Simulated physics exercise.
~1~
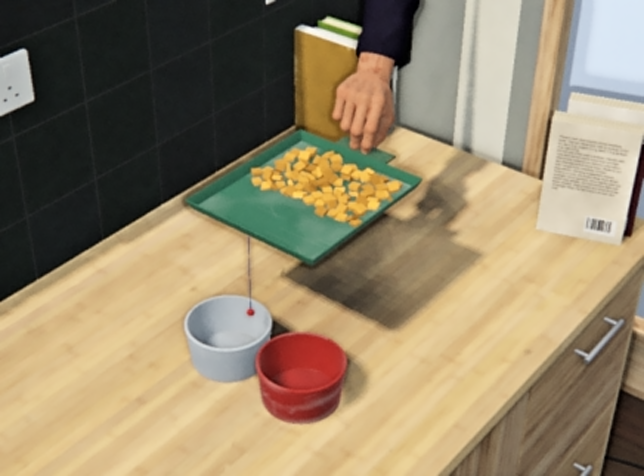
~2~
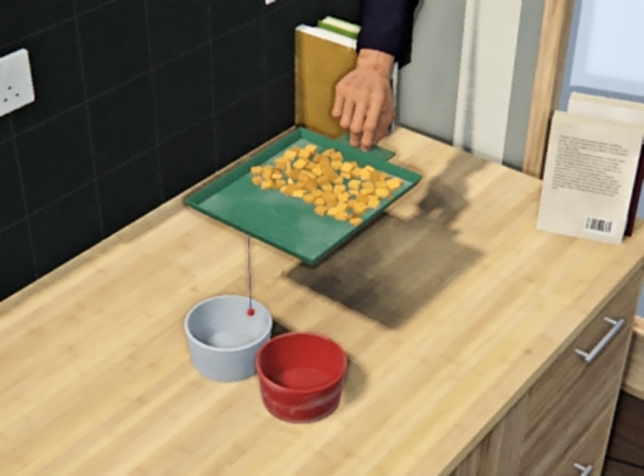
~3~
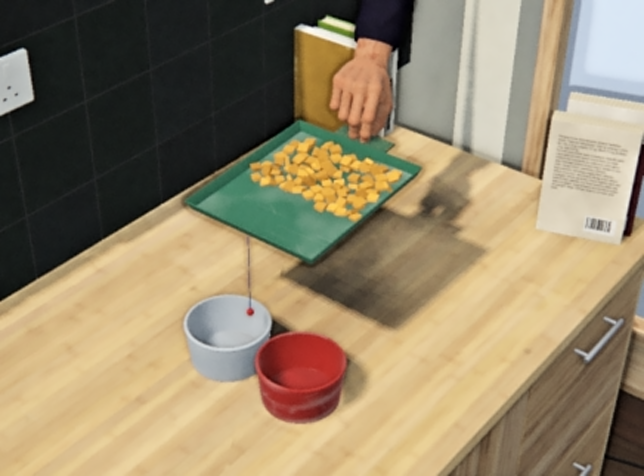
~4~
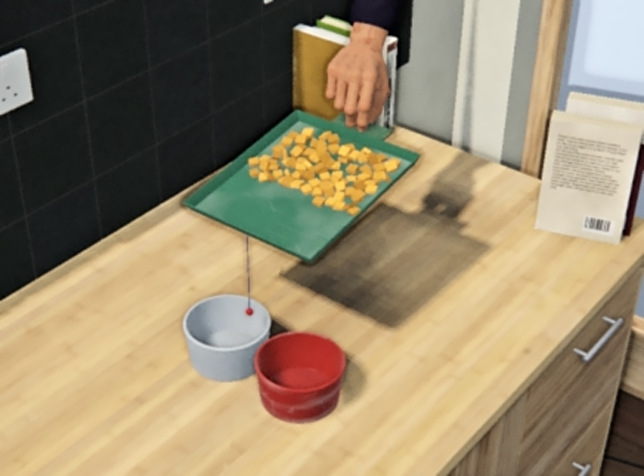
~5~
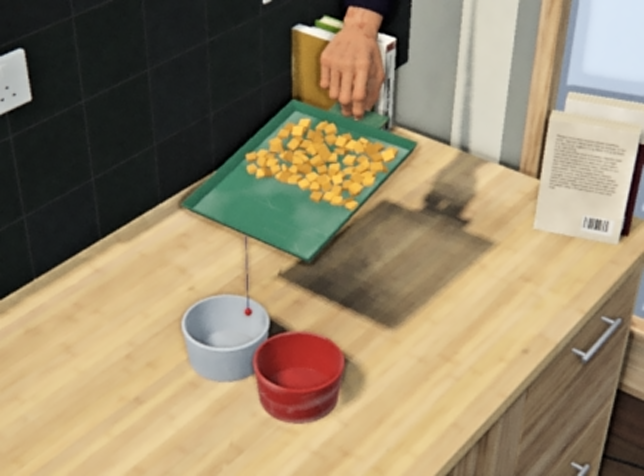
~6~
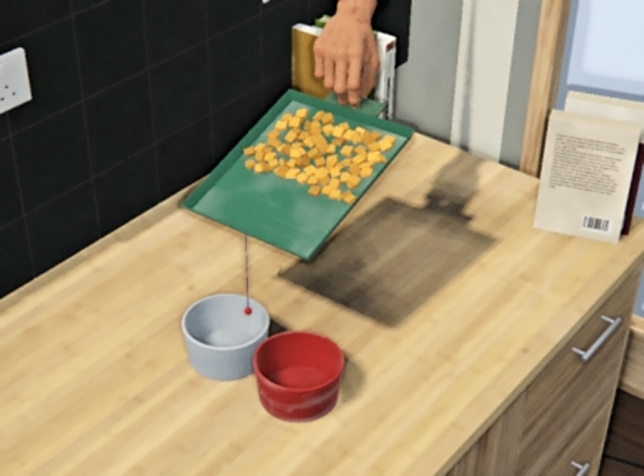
A hand in a dark sleeve holds the far end of a green tray above a light wooden counter beside a black tiled wall, seen from above at an angle. Orange-yellow pieces cover part of the tray, a red bead hangs from its near edge over a grey dish and a red dish, and books stand behind and at right. The hand steadily raises the far end, tilting the tray toward the dishes, while the view barely shifts.
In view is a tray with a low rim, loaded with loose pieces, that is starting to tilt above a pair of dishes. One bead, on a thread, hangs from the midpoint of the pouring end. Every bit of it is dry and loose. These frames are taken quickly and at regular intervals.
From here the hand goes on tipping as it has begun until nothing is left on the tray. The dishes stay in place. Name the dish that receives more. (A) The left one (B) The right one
The answer is A.
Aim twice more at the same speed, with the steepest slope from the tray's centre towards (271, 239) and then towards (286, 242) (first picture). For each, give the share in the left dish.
Case one near 20 %; case two near 10 %.
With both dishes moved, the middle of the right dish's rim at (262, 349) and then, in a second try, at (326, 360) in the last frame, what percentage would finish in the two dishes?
Trial 1 near 70 %, trial 2 near 10 %.
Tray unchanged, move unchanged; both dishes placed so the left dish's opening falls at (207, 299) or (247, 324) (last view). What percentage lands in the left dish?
30 %, then 20 %.
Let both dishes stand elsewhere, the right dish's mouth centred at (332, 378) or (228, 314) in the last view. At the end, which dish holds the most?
The first time the left-side one comes out ahead, then the right-side one the second time.
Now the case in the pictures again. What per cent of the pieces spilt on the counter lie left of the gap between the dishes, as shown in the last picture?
I'd put it at around 100 per cent.
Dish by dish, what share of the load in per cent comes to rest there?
I'd say the left dish holds some 40 % and the right dish some 0 %.
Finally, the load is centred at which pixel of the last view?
About pixel (199, 364).
Soon, tray tipped steeply; most on the tray; about a quarter in the air.
A while on, tray tipped right over; a stray few on the tray; about a quarter in the left dish; about half outside both; a small part in the air.
Towards the end, tray tipped past a quarter turn; a stray few in the right dish; about a third in the left dish; about two thirds outside both.
Finally, tray tipped past a quarter turn; a stray few in the right dish; about a third in the left dish; about two thirds outside both.
